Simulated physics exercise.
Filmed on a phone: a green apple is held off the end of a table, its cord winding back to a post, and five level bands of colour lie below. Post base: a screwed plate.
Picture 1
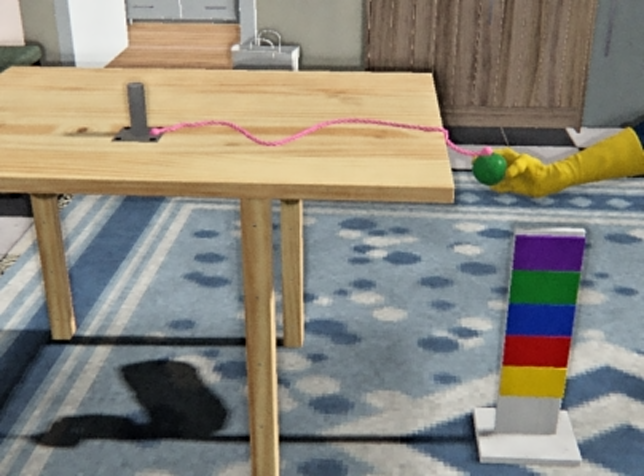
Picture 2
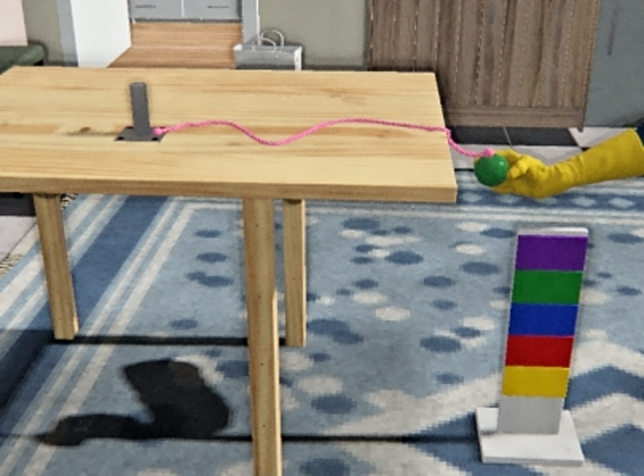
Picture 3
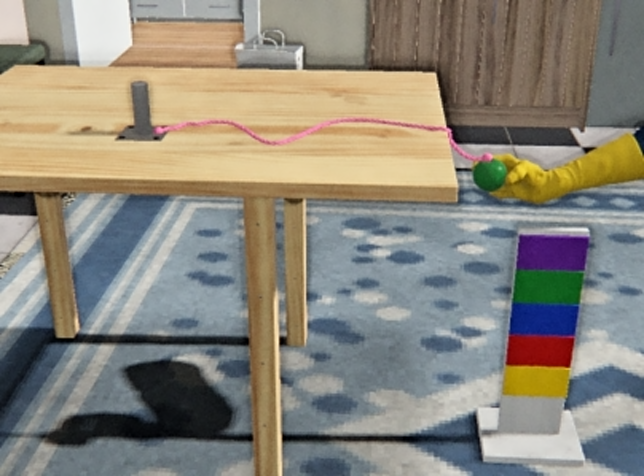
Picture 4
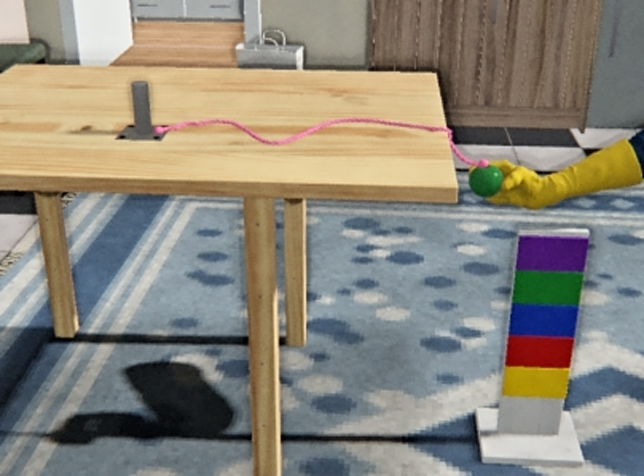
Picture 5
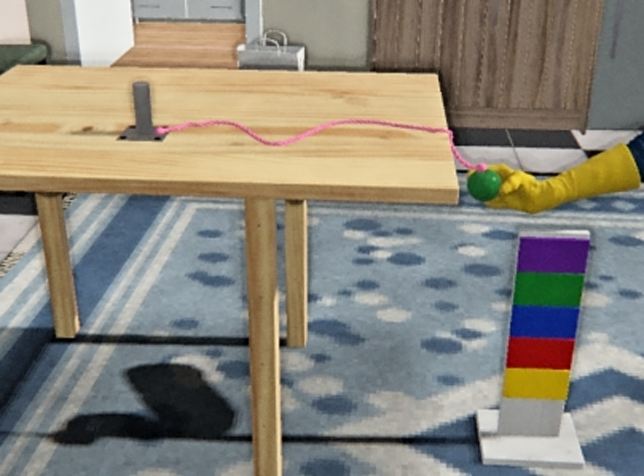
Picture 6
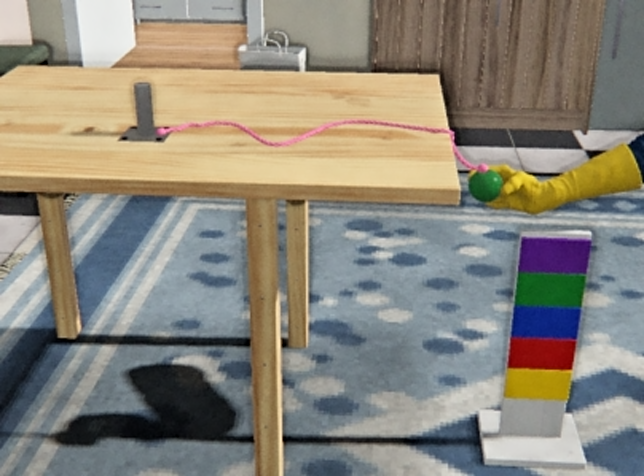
The footage shows a yellow-gloved hand holding a green ball-like object just off the right end of a wooden table, lowering it very slightly, while a wavy pink cord trails back to a gray post and a striped board stands below.
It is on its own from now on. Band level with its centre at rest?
Green.
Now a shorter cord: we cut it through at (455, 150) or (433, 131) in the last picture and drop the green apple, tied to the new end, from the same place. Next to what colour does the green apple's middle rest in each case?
Per try - 1: Purple; 2: Above them all.
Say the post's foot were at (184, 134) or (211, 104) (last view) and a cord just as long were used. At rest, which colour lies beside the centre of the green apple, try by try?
In turn, blue and then blue.
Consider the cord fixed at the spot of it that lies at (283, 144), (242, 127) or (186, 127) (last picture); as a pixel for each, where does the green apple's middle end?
It ends up near (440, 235) the first time, (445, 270) the second and (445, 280) the third.
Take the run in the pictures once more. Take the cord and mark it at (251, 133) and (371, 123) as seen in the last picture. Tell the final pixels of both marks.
The first one ends up at (280, 134) and the second one at (451, 144).
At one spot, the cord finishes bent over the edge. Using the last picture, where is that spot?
That spot is roughly at (364, 122).
Soon after, apple near (475, 267); level with purple.
Then, apple near (424, 280); level with green.
Further on, apple near (451, 286); level with green.
At rest, apple near (443, 287); level with green. At green.
